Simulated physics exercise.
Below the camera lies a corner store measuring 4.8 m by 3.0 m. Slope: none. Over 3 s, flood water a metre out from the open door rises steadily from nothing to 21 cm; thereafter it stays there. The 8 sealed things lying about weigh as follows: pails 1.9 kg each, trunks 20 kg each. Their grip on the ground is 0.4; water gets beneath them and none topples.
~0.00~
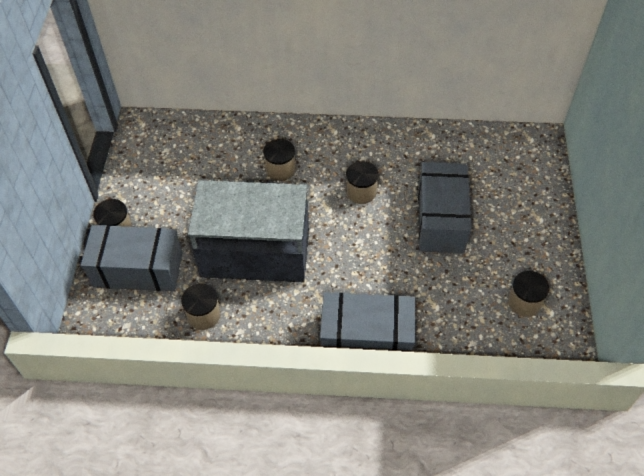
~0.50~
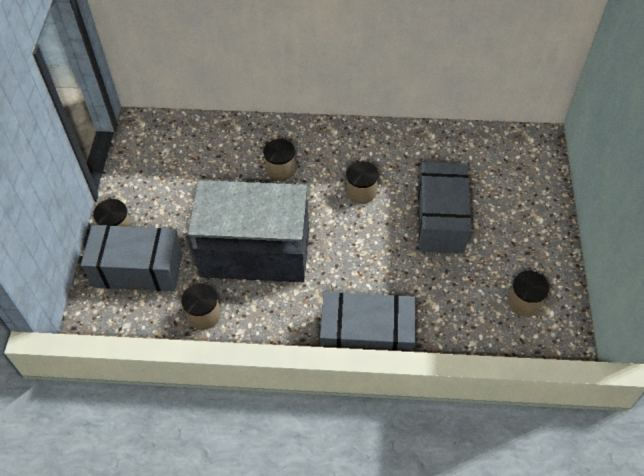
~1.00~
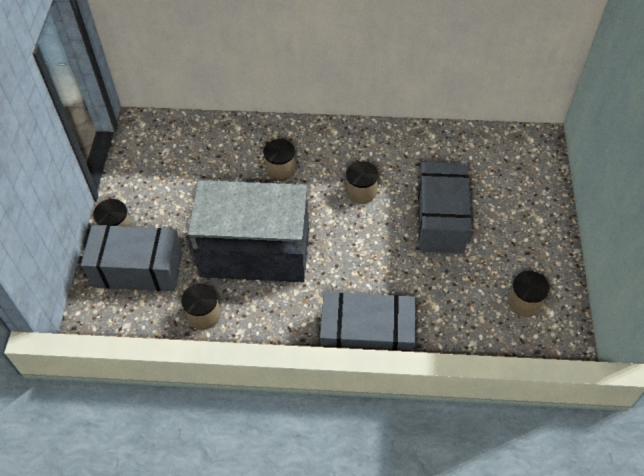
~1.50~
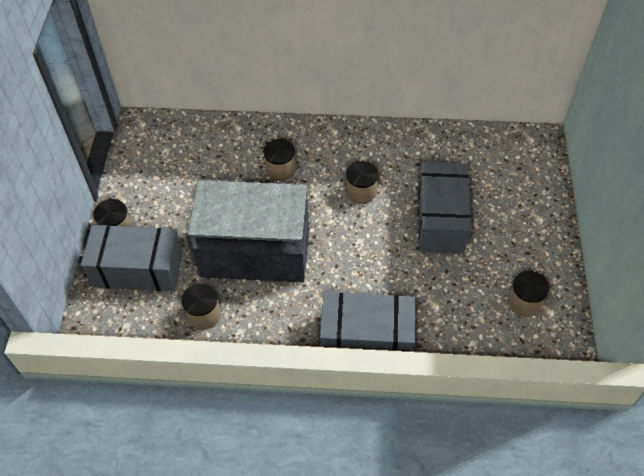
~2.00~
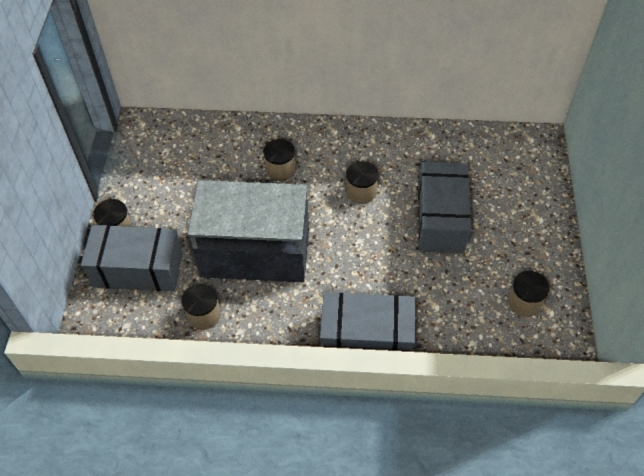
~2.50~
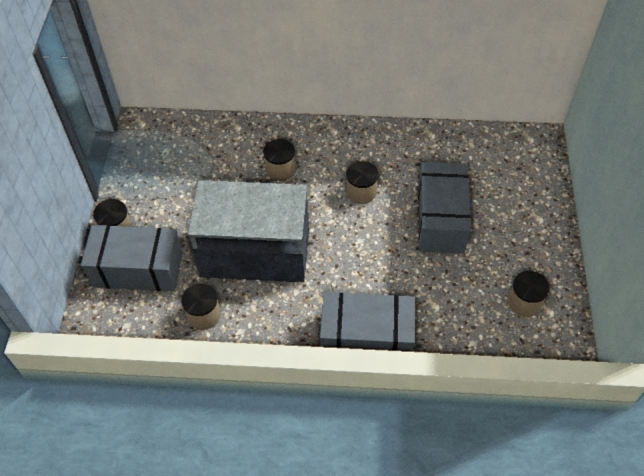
Water spreads over the pale ground outside the low front wall of a corner store, then seeps through the doorway at left onto the pebbled floor, while the pails, the trunks and a counter stay in place.
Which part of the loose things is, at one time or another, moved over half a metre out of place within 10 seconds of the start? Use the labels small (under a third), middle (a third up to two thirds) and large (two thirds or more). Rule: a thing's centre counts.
Middle.
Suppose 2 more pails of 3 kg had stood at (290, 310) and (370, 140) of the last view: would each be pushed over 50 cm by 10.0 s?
Note: Item 1 stays inside the limit; item 2 exceeds the limit.
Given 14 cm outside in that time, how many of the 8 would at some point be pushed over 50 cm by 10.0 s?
Result: 2.
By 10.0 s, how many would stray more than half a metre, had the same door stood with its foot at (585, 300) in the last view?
Then the count would be 8.
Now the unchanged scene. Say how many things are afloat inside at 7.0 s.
I'd say 3 of them.
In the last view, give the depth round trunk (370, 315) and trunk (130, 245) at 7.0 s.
Some 2 cm at the first, some 3 cm at the second.
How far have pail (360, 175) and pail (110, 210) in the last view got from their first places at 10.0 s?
Respectively 150 and 5 cm.
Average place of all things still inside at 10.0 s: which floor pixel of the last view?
Near (356, 294).
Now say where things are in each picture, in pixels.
In the first frame, a pail at (531, 286) rests on the ground; a pail at (279, 151) rests on the ground; water covers 0.0 m2; 0 of 8 have shifted.
In the second frame, a pail at (531, 286), on the bottom; a pail at (279, 151), on the bottom; water covers 0.0 m2; 0 of 8 have shifted.
In the third frame, a pail at (531, 286), on the bottom; a pail at (279, 151) rests on the ground; 0.0 m2 under water; 0 of 8 have shifted.
In the fourth frame, a pail at (531, 286) rests on the ground; a pail at (279, 151) rests on the ground; 0.0 m2 under water; 0 of 8 have shifted.
In the fifth frame, a pail at (531, 286) rests on the ground; a pail at (279, 151), on the bottom; 0.1 m2 under water; 0 of 8 have shifted.
In the sixth frame, a pail at (531, 286), on the bottom; a pail at (279, 151), on the bottom; 0.8 m2 under water; 0 of 8 have shifted.
After 3.5 s 0 of 8 are over 50 cm from their spots; 0 afloat.
After 4.5 s 1 of 8 are over 50 cm from their spots; 1 afloat.
After 7.0 s 4 of 8 are over 50 cm from their spots; 3 afloat.
After 10.0 s 5 of 8 are over 50 cm from their spots, and 5 have been at some point; 7 afloat.
